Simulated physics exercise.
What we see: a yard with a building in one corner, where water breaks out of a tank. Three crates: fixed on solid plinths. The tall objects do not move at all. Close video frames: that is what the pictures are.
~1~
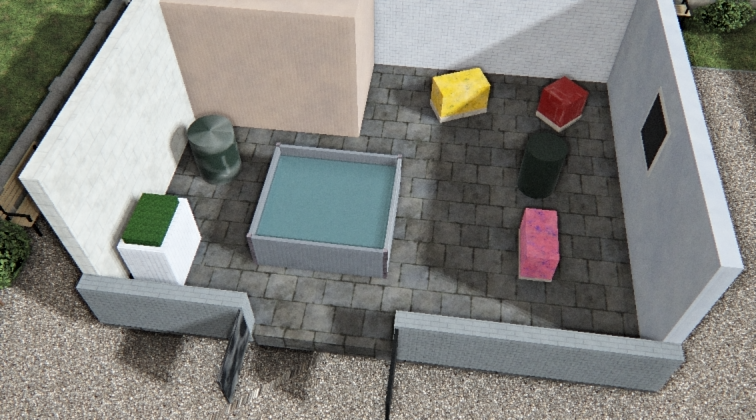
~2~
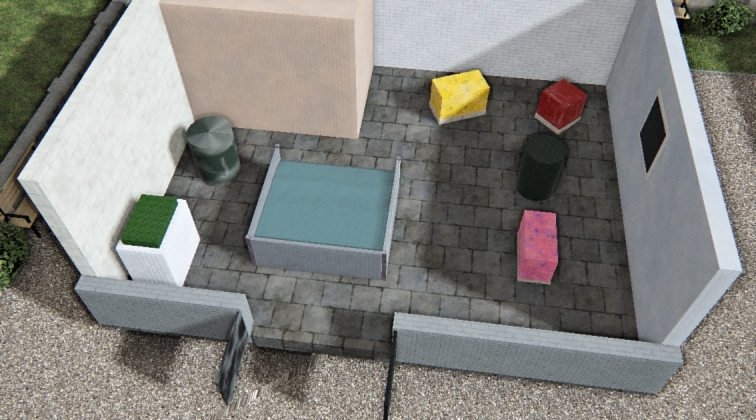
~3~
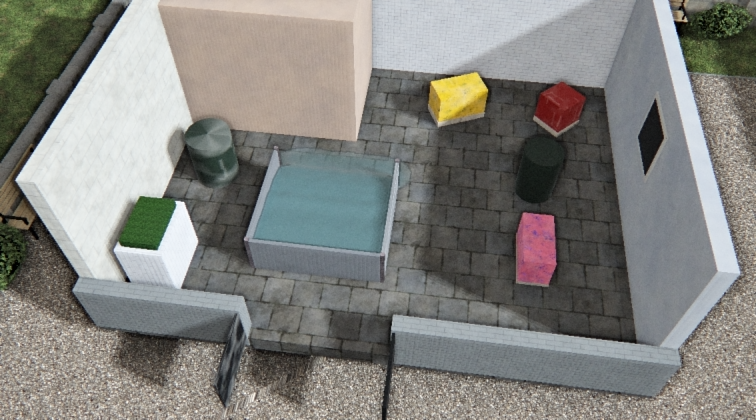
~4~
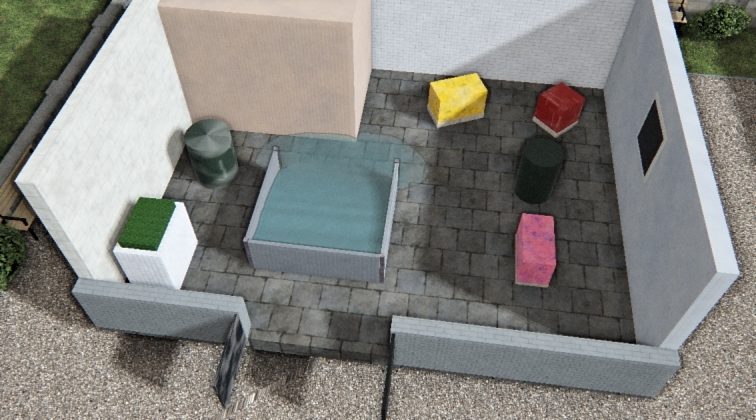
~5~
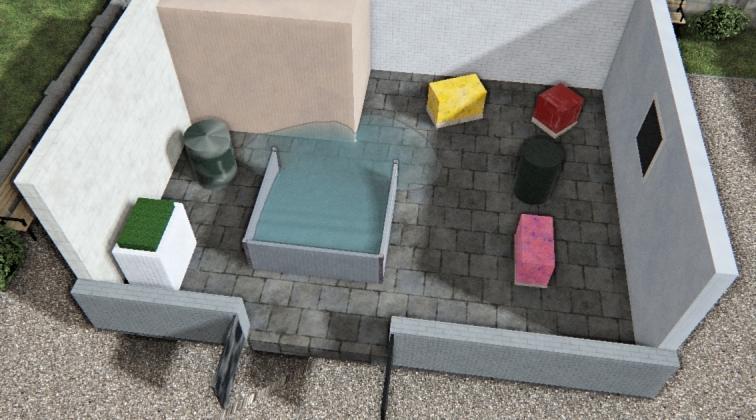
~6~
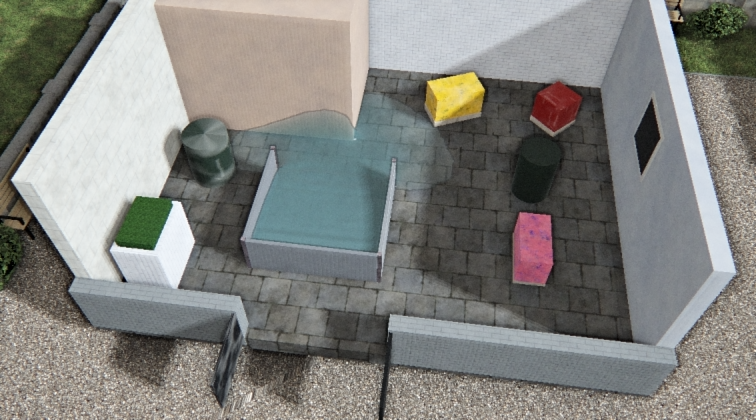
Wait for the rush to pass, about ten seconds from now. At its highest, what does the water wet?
The yellow crate will be within the water's reach. The pink crate will be within the water's reach. The red crate will be within the water's reach.
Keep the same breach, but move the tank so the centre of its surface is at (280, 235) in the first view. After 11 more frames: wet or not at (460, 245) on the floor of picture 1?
That spot: Bare.
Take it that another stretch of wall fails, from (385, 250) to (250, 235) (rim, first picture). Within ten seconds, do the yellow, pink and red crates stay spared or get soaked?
Result: Yellow crate is not reached; pink crate is not reached; red crate is not reached.
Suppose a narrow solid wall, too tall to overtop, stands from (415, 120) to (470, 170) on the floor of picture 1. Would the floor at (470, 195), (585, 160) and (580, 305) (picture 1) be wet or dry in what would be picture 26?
Outcome by spot, in order - watered, unwatered, unwatered.
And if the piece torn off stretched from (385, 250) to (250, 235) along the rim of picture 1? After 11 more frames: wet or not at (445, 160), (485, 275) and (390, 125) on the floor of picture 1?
Those three come out moisture-free, moisture-free and moisture-free, one after another.
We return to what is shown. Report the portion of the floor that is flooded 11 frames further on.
Some 35 per cent.
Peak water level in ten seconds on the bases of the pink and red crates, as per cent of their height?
190 %, then 190 %.
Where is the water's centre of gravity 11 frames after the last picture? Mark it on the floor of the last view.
Near (338, 163) in the last view.
A moment on, water covers 20 % of the floor; the yellow crate water round its plinth, the pink crate not reached, the red crate not reached.
Next, water covers 35 % of the floor; the yellow crate water round its plinth, the pink crate not reached, the red crate water round its plinth.
Then, water covers 55 % of the floor; the yellow crate water round its plinth, the pink crate not reached, the red crate water round its plinth.
Later, water covers 85 % of the floor; the yellow crate water round its plinth, the pink crate water round its plinth, the red crate water round its plinth.
In the end, water covers 100 % of the floor; the yellow crate was topped, the pink crate was topped, the red crate was topped.
